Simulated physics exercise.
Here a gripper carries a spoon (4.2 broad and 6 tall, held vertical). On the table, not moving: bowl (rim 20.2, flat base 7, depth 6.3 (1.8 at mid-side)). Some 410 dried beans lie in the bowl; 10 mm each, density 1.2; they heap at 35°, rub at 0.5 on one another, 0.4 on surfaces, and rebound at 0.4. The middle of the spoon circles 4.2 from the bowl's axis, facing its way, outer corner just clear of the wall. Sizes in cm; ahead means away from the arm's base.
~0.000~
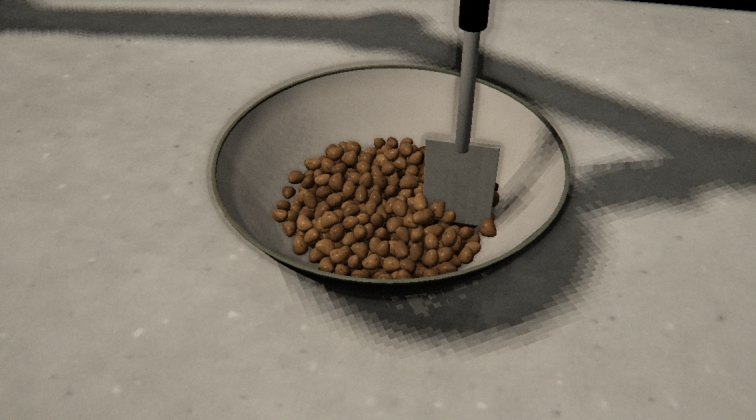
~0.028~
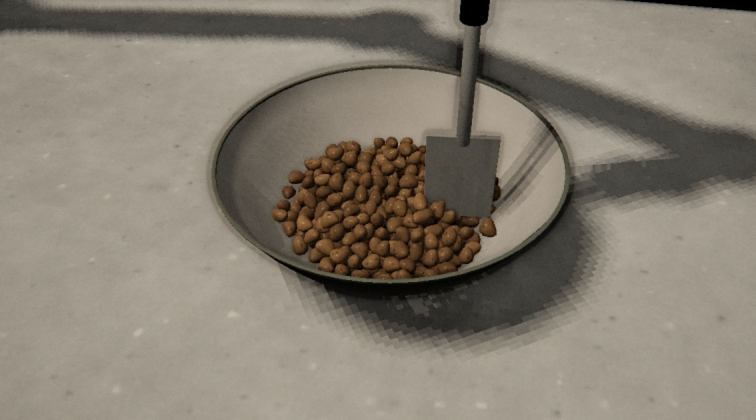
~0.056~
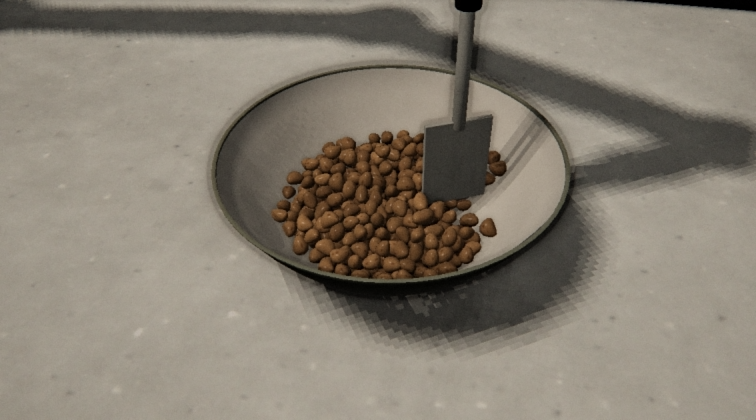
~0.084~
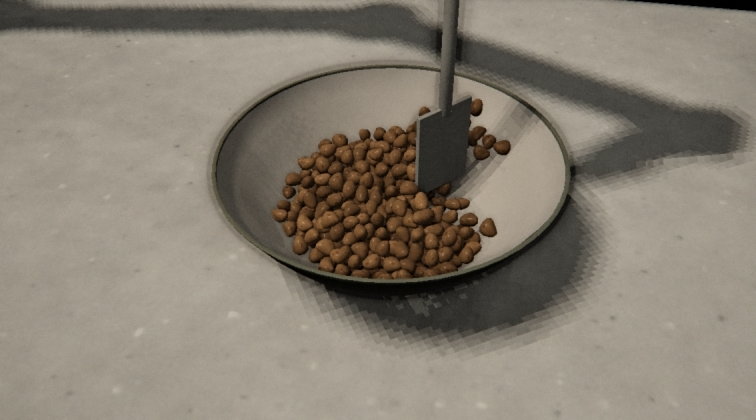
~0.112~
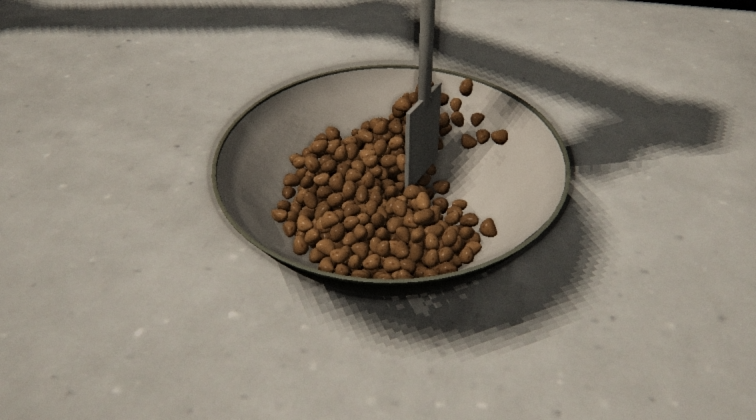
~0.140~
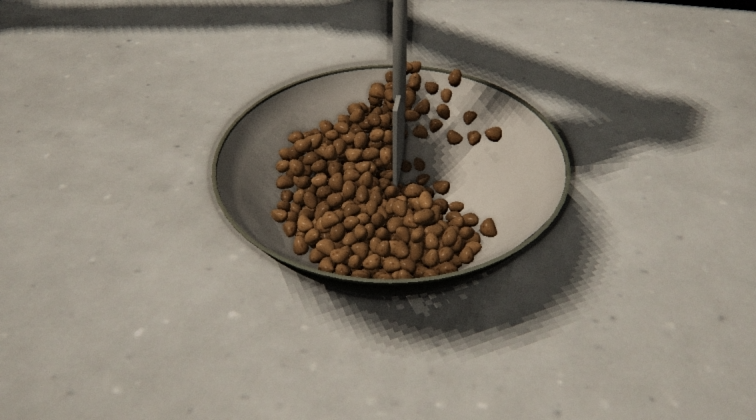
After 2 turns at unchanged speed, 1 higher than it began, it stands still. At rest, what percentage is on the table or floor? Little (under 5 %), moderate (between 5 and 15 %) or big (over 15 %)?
On the table or floor the share is moderate, between 5 and 15 %.
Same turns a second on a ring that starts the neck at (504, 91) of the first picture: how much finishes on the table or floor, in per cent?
About 0 per cent.
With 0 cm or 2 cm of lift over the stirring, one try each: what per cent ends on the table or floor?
Some 15 and 5 per cent.
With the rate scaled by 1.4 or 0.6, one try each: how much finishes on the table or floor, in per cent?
Some 25 and 0 per cent.
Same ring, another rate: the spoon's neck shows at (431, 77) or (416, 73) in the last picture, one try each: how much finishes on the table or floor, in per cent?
Some 0 and 0 per cent.
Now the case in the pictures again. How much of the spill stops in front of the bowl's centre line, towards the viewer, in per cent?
About 60 per cent.
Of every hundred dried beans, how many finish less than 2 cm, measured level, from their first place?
About 10 per cent.
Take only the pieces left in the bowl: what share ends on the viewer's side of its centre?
Some 50 per cent.
After 0.45 s, 339° round, highest piece 8 above the table; 396 in the bowl, 16 on the table or floor, 1 in flight or on the tool.
After 0.76 s, 222° round, highest piece 7 above the table; 385 in the bowl, 23 on the table or floor, 5 in flight or on the tool.
After 1.11 s, 0° round, highest piece 5 above the table; 382 in the bowl, 31 on the table or floor.
After 1.81 s, 0° round, highest piece 5 above the table; 382 in the bowl, 31 on the table or floor.
At rest, 382 in the bowl, 31 on the table or floor. That is 8 % on the table or floor.
